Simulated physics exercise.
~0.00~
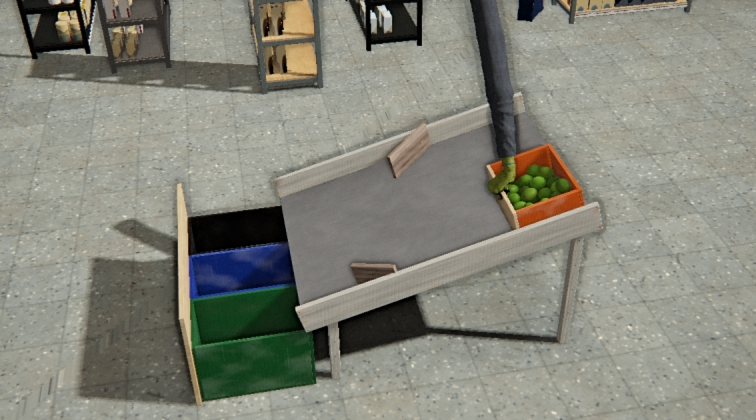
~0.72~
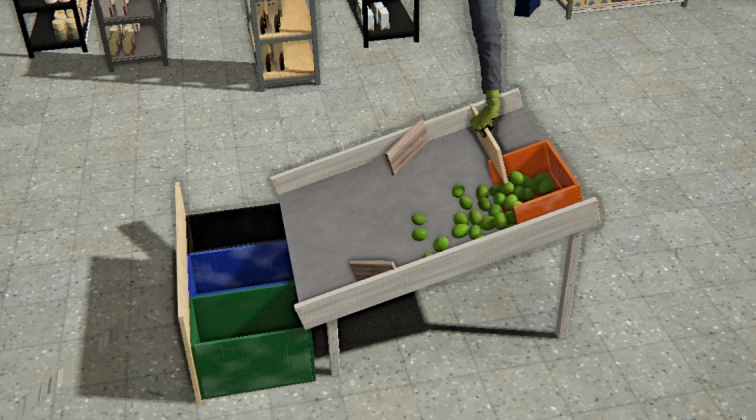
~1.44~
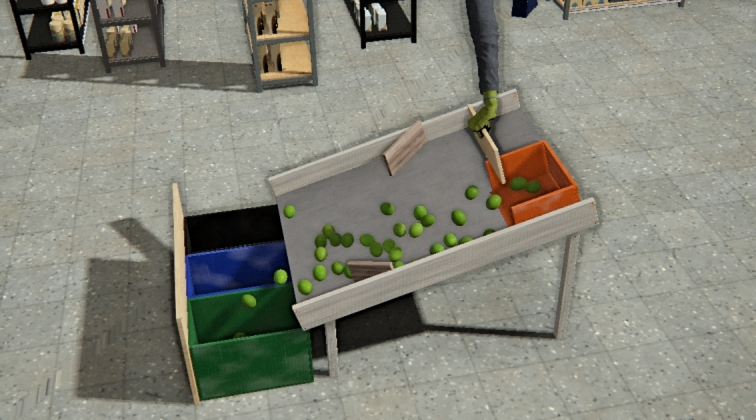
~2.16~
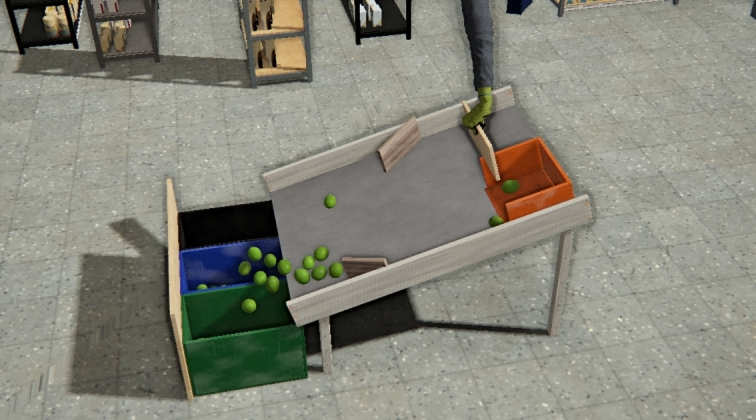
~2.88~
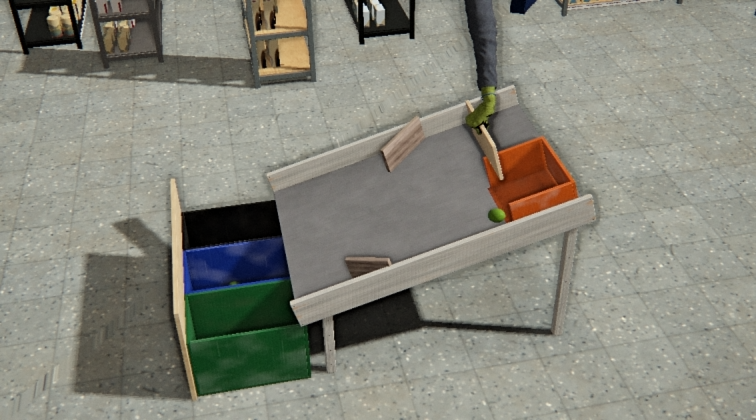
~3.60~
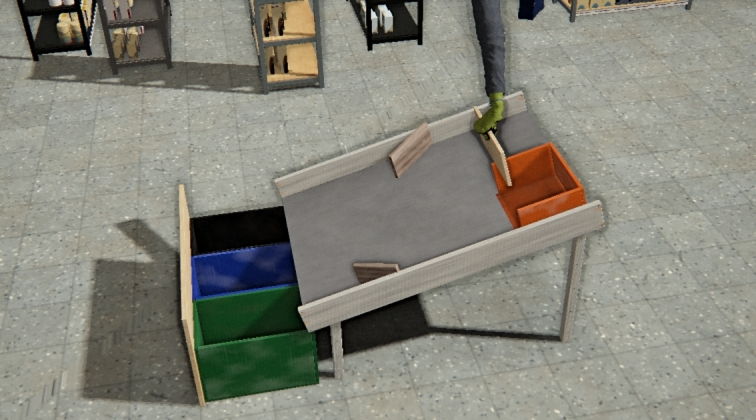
A dark-sleeved arm with a green glove reaches in from the top onto a grey sloping table with pale wooden rails, seen from above on a tiled floor with shelves behind. Loose green limes fill an orange pen at the upper right, and green, blue and black bins stand at the lower left. The hand lifts the wooden gate, and the limes spill out leftward. They spread down the slope past two angled boards, then drop mostly into the blue and green bins. A last lime lingers near the pen before the table and pen end up empty.
